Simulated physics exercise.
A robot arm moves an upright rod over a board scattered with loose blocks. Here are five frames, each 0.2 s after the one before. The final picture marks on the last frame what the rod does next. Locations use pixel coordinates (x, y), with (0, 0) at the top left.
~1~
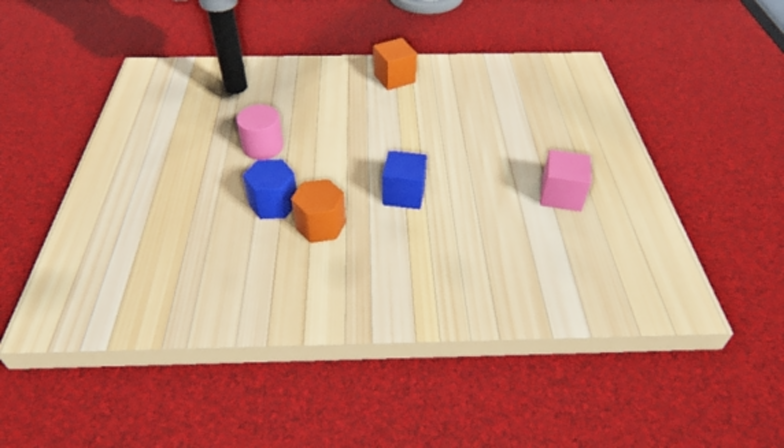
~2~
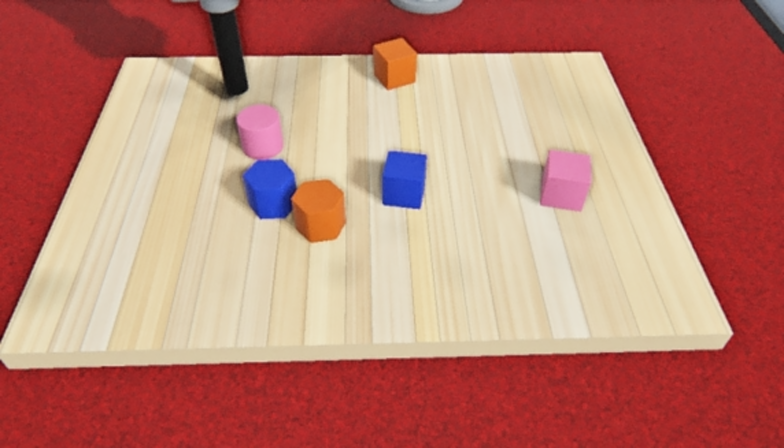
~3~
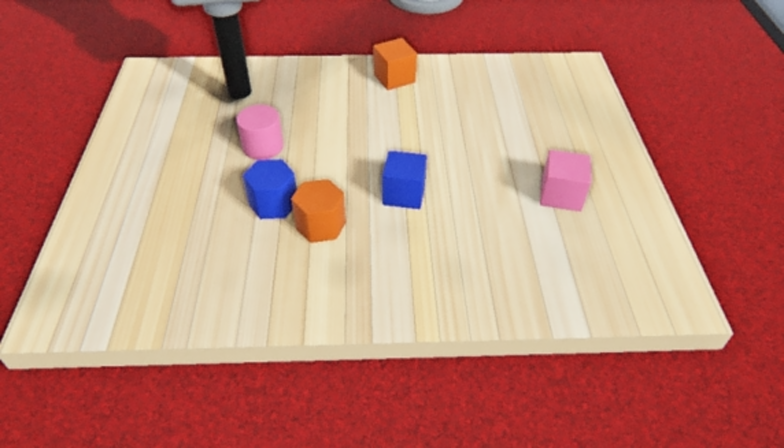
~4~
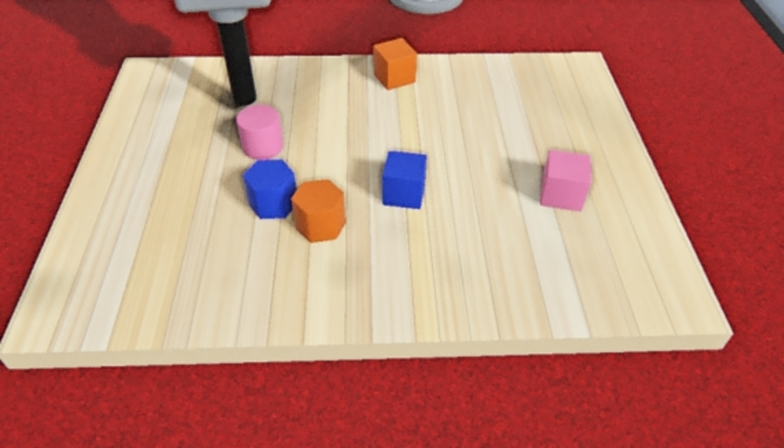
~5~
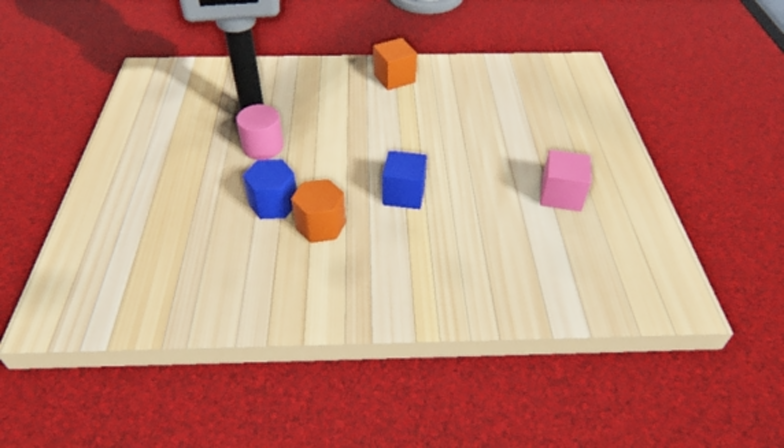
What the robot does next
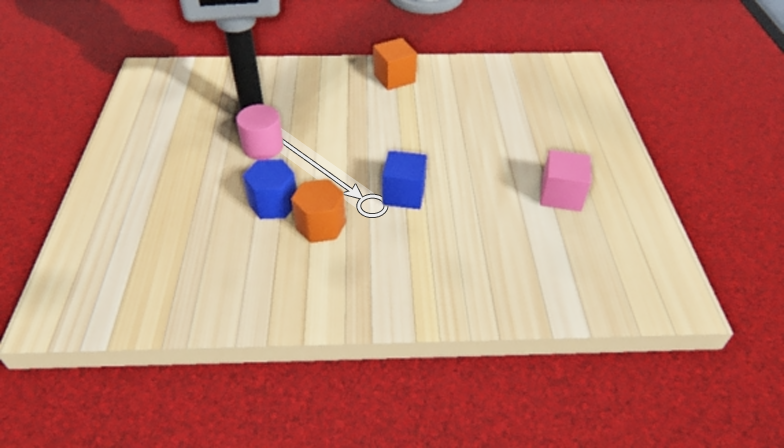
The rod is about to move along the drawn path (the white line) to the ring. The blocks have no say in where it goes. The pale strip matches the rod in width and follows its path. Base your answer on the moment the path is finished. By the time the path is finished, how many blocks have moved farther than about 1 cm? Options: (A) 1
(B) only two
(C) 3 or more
It's A.
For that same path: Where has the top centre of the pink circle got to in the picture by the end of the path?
The top centre is at (266, 138).
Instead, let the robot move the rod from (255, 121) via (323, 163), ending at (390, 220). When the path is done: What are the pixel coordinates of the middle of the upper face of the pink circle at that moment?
It is going to be at (266, 131).
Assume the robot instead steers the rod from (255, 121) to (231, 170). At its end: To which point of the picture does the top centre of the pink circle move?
The pink circle ends near (262, 137).
Drawn move, from (255, 121) to (372, 206).
On the path given first. One third of the way, rod (289, 134); pink circle (266, 137).
Two thirds of the way, rod (329, 162); pink circle (266, 138).
At the end, rod (372, 193); pink circle (266, 138); blue four-sided block still.
